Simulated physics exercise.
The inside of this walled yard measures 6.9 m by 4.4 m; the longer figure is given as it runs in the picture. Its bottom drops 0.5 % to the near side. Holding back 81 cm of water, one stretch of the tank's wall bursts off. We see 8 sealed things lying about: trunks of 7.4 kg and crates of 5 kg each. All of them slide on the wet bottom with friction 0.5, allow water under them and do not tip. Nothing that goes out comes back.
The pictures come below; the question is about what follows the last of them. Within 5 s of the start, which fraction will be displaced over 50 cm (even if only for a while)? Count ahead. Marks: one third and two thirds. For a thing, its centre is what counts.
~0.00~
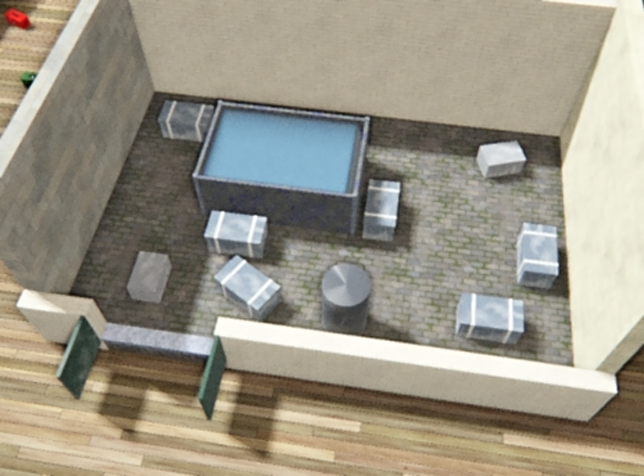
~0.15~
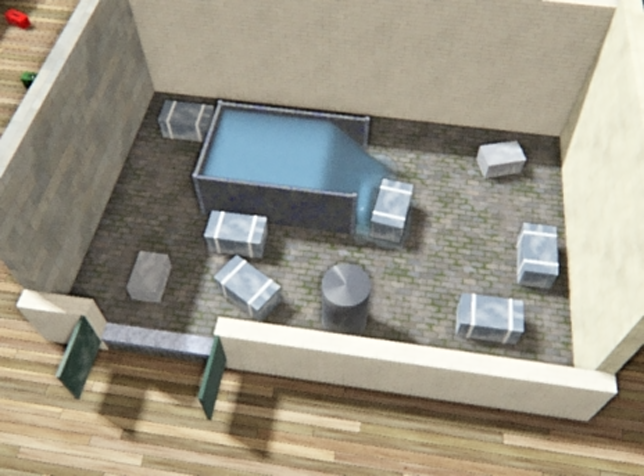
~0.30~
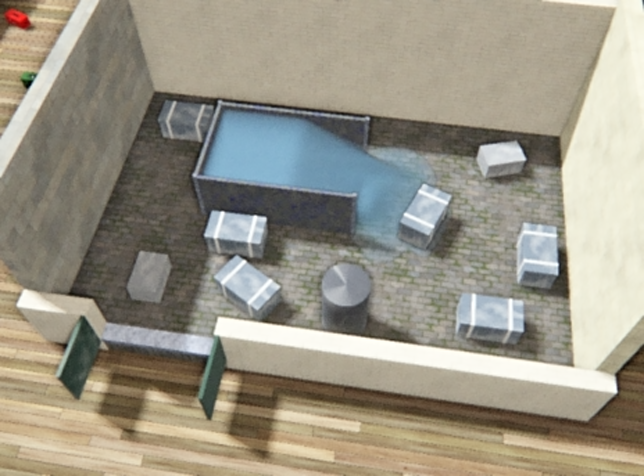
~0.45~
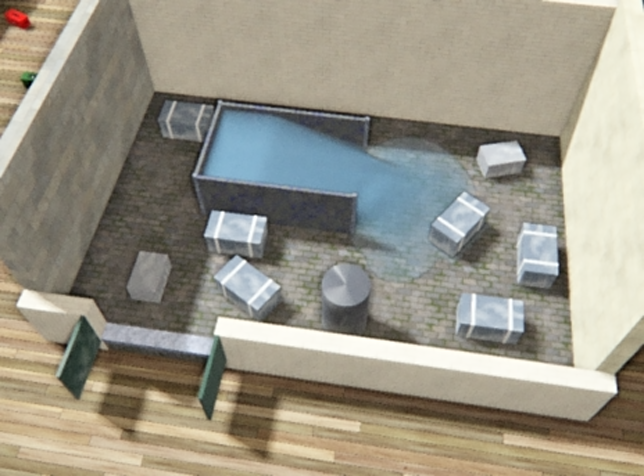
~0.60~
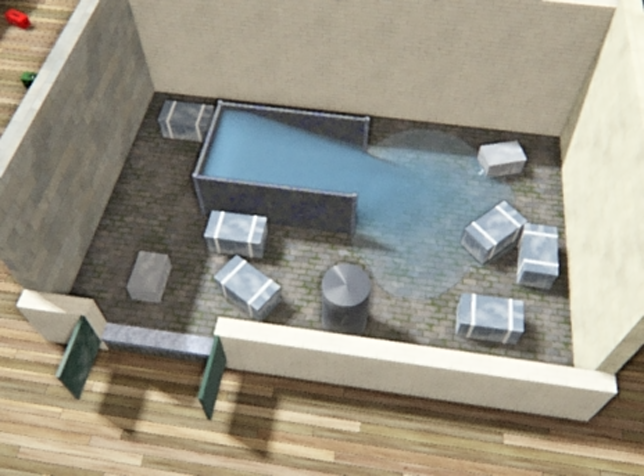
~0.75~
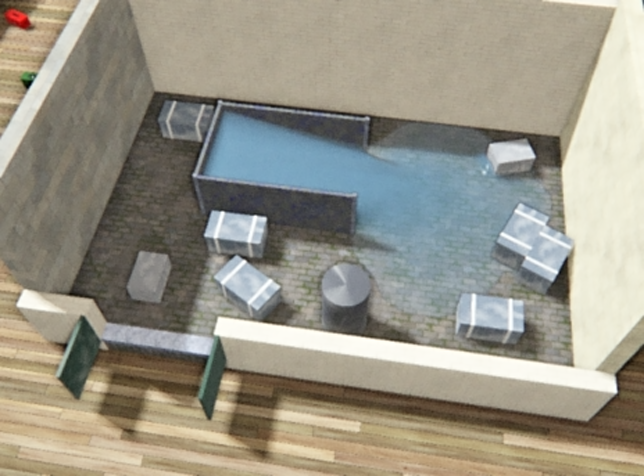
My guess is it is going to land in the middle band.
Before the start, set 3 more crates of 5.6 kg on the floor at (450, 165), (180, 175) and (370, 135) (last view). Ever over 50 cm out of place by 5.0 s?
Going through them, I'd say exceeds it, falls short and finally exceeds it.
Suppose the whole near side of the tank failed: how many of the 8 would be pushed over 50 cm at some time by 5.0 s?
7.
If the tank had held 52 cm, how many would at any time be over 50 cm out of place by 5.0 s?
That would give 4.
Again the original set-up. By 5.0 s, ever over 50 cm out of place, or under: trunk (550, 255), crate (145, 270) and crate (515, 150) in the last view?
First exceeding it, second falling below it, third exceeding it.
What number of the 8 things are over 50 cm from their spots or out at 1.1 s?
I count 2.
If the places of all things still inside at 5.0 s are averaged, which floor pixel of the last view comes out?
Somewhere near (317, 241).
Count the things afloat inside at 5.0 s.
5 at that moment.
After 1.1 s 2 of 8 are over 50 cm from their spots; 1 afloat.
After 2.2 s 3 of 8 are over 50 cm from their spots; 3 afloat.
After 3.5 s 3 of 8 are over 50 cm from their spots; 4 afloat.
After 5.0 s 4 of 8 are over 50 cm from their spots, and 4 have been at some point; 5 afloat.
